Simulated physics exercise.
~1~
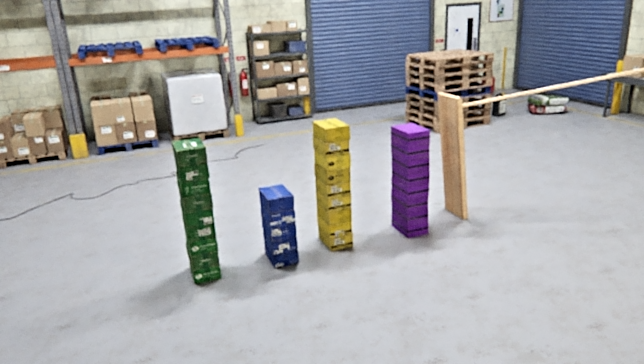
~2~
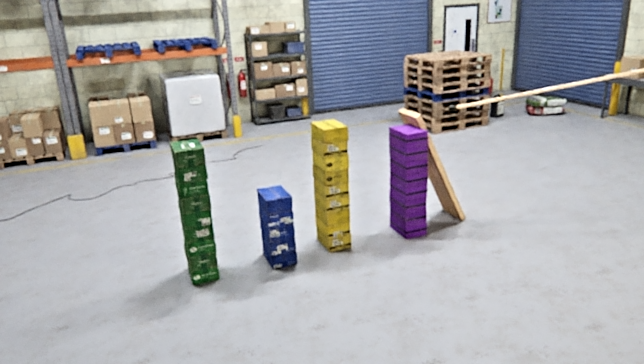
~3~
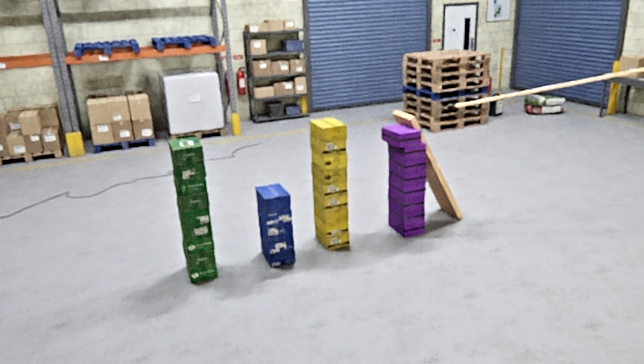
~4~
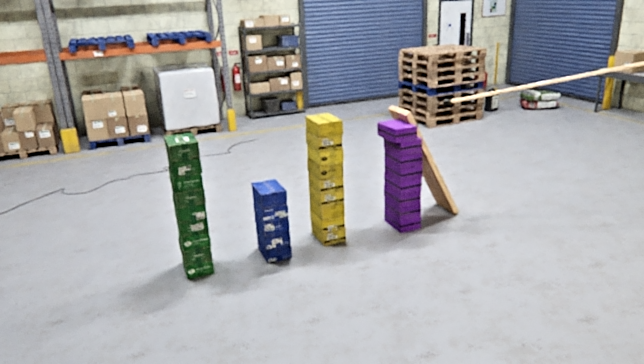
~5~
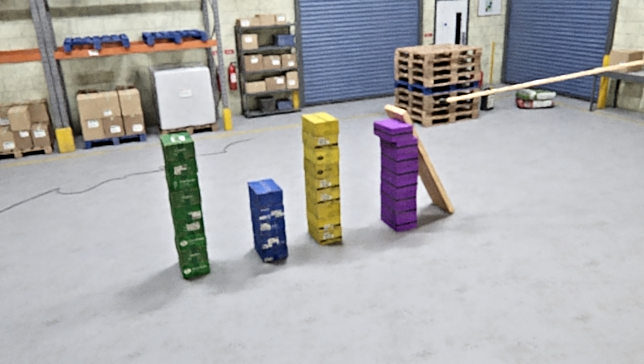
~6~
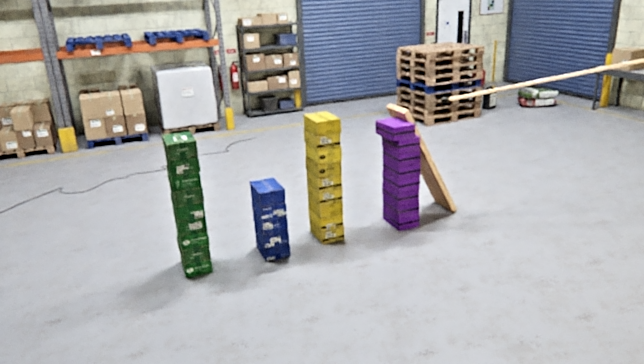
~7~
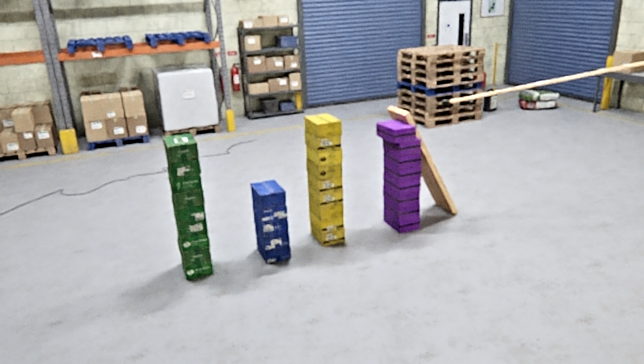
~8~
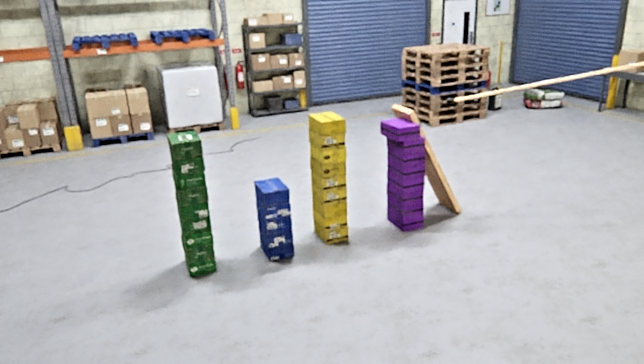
A tall wooden board stands on end at the right of a row of parcel piles on a grey warehouse floor, seen from slightly above by a gently swaying camera. To its left stand purple, yellow, blue and green piles, the blue one shortest, with shelving, stacked pallets and blue shutters behind. A long pale pole reaches in from the right near the board's top. The board tips left and comes to lean against the purple pile. The top purple parcel shifts slightly left but stays on. The board remains leaning, and all four piles still stand.
